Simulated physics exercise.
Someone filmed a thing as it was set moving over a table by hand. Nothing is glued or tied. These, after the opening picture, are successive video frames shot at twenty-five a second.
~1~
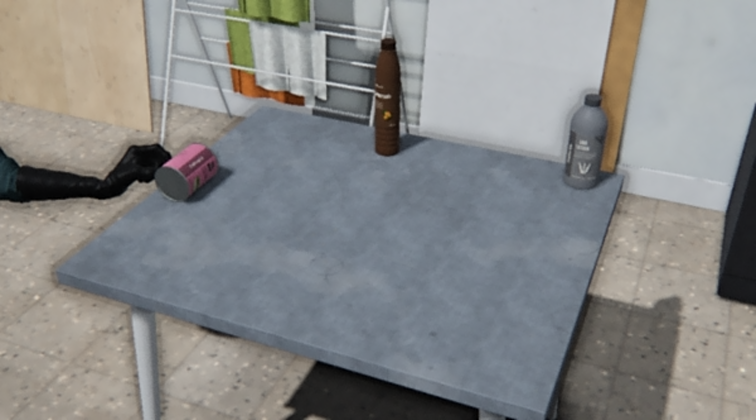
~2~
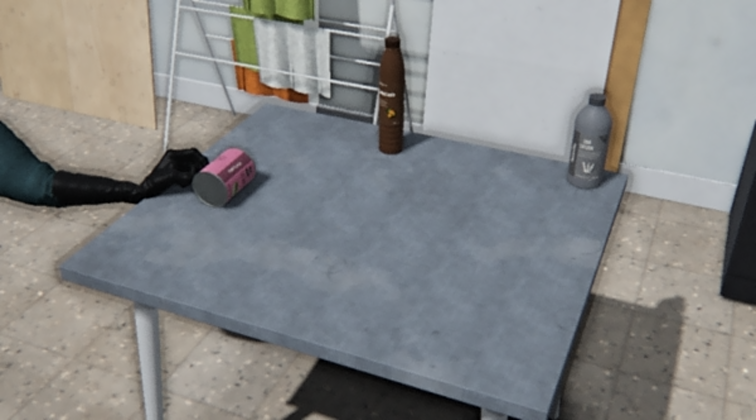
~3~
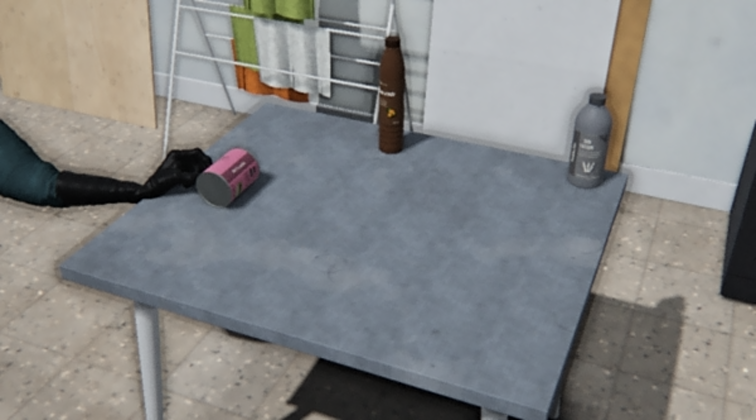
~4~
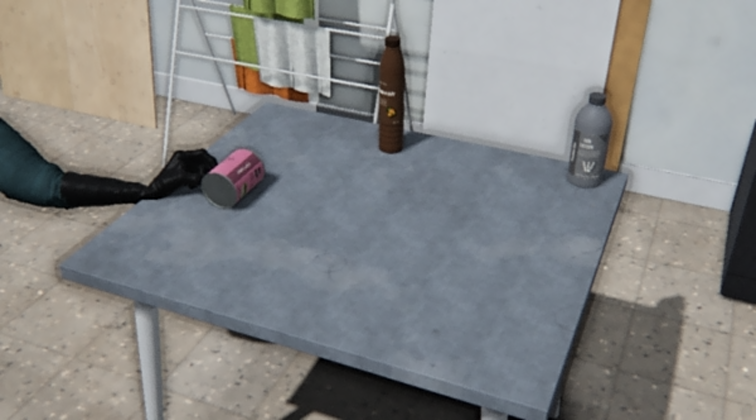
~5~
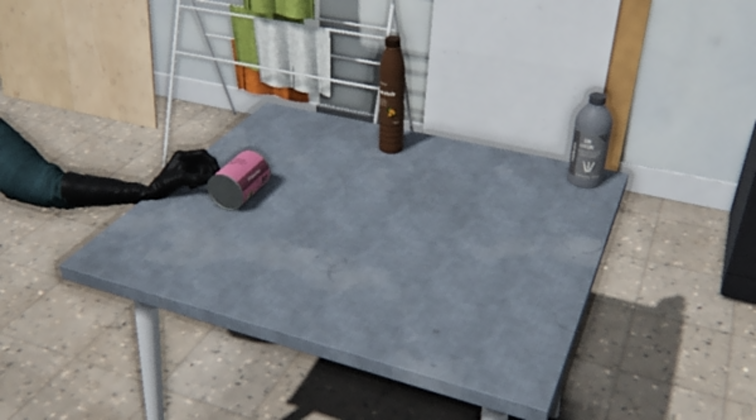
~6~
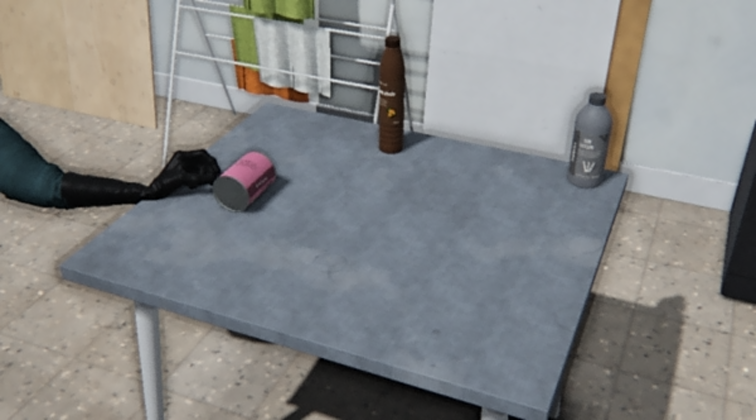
A pink tin lying on its side was pushed to the right by a black-gloved hand, then rolled slowly a little farther across the gray table, while the brown and gray bottles stayed put.
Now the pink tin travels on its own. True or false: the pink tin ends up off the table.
False.
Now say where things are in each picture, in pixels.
The first picture shows under the hand; pink tin (187, 172).
The second picture shows under the hand; pink tin (225, 177).
The third picture shows under the hand; pink tin (229, 177).
The fourth picture shows pink tin (234, 178).
The fifth picture shows pink tin (240, 180).
The sixth picture shows pink tin (245, 181) rolled a little.
Then, 0.10 s after the last picture, pink tin rolled about its own width near (258, 184).
Then, 0.30 s after the last picture, pink tin rolled about its own width near (278, 189).
Then, 0.60 s after the last picture, pink tin rolled well along near (294, 192).
At rest, moved from the start, pink tin. Seen from the same camera at the end, pink tin near (296, 193).
